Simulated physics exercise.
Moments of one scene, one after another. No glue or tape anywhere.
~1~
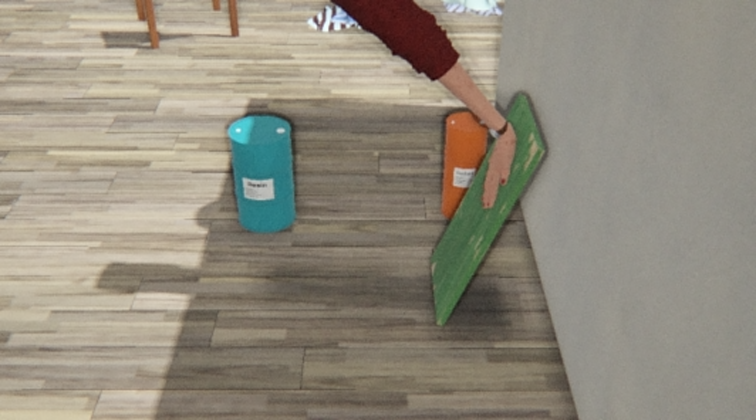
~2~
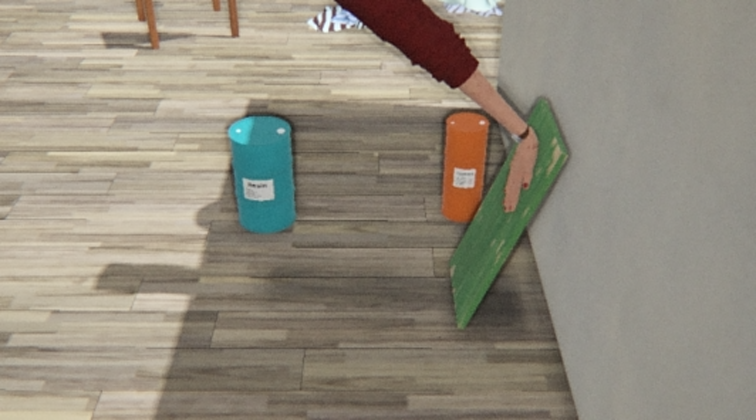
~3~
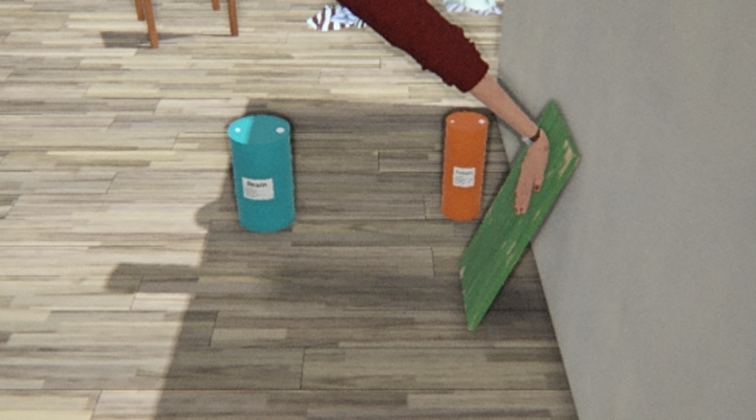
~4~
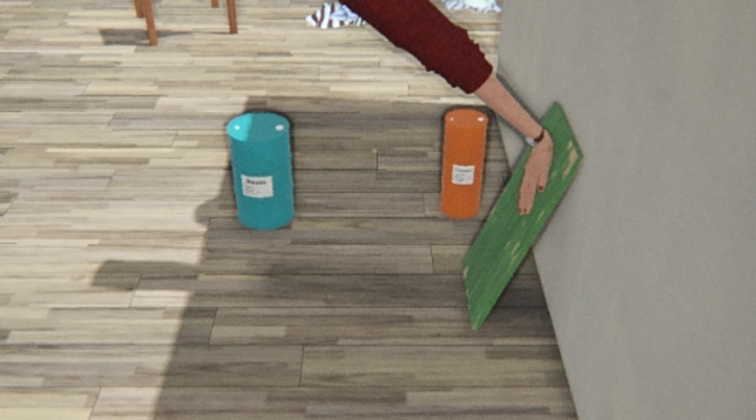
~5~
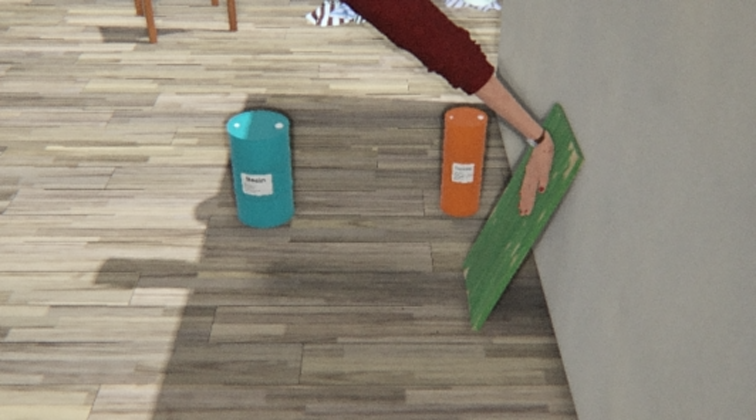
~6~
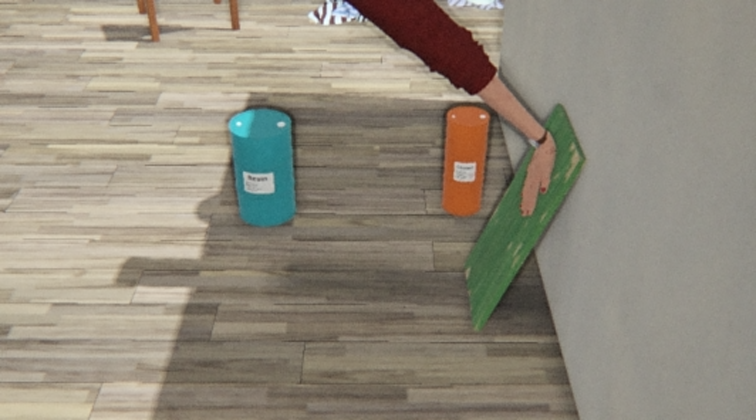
At first, a hand in a dark red sleeve holds a green board tilted beside an orange canister, partly covering it, with a teal canister standing to the left. The hand moves the board a short way right, uncovering the orange canister, then keeps hold as it leans against the grey wall, barely shifting.
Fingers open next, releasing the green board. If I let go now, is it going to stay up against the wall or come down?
It'll stay up.
Then, 0.20 s later than the last frame, all is still.
Then, 0.60 s later than the last frame, green board resting near (518, 220).
When it is over, all 3 as before. End places, in pixels of the last picture, green board near (518, 220). The board remains leaning.
